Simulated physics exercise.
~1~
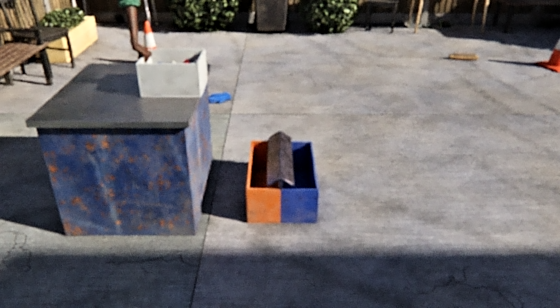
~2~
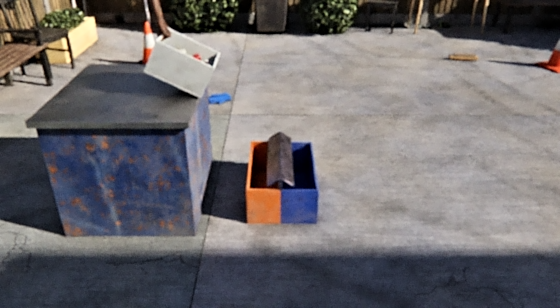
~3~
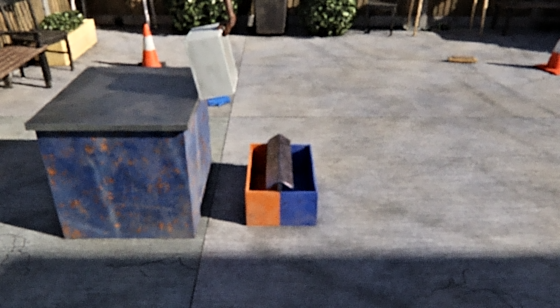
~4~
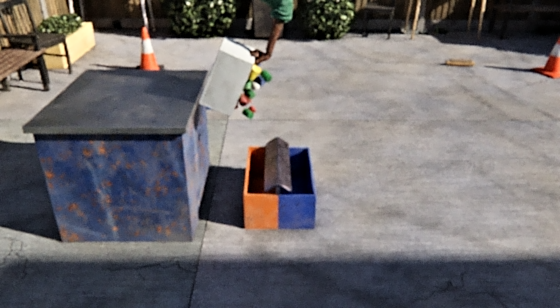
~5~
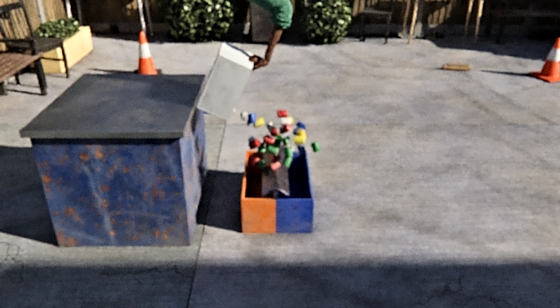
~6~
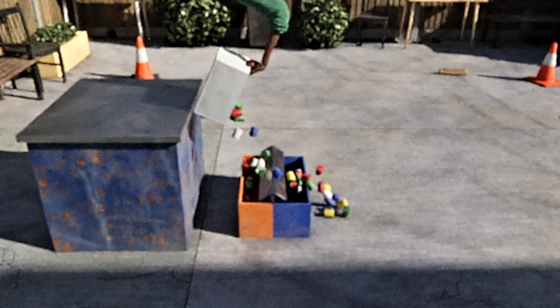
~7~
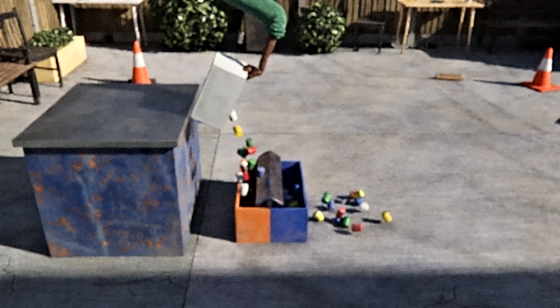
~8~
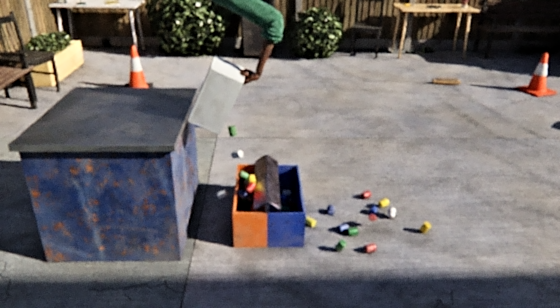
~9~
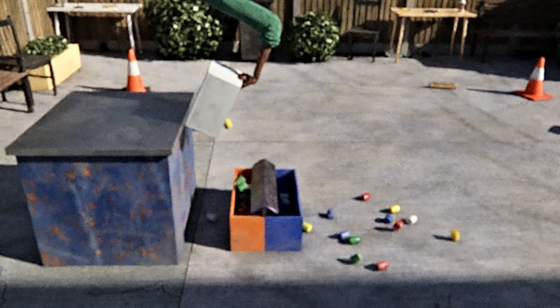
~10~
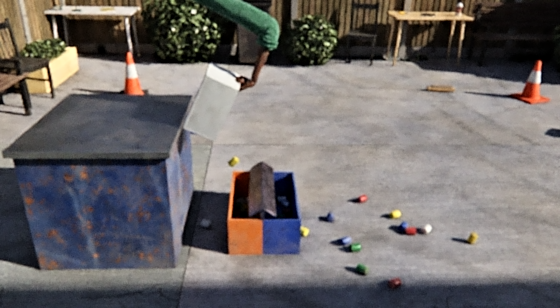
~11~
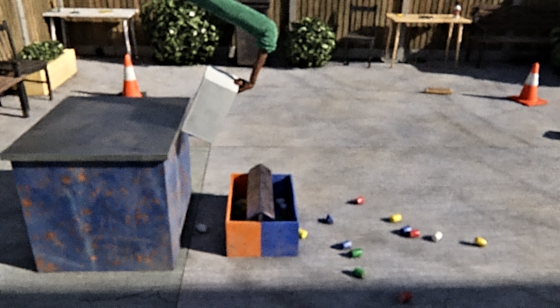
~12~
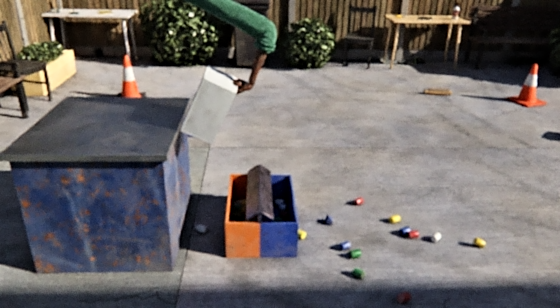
On a sunlit paved yard, a white tote stands on a blue, rust-flecked bench, beside an empty orange and blue box with a dark, roof-shaped ridge inside. A person in green tips the tote to the right over the bench's edge until its open end points down. Colourful small jars tumble out, striking the ridge and dropping into both halves. Several bounce over the blue side and roll away to the right across the paving. The stream thins to a few last pieces, and the hand keeps holding the tote tilted while the scattered jars come to rest.
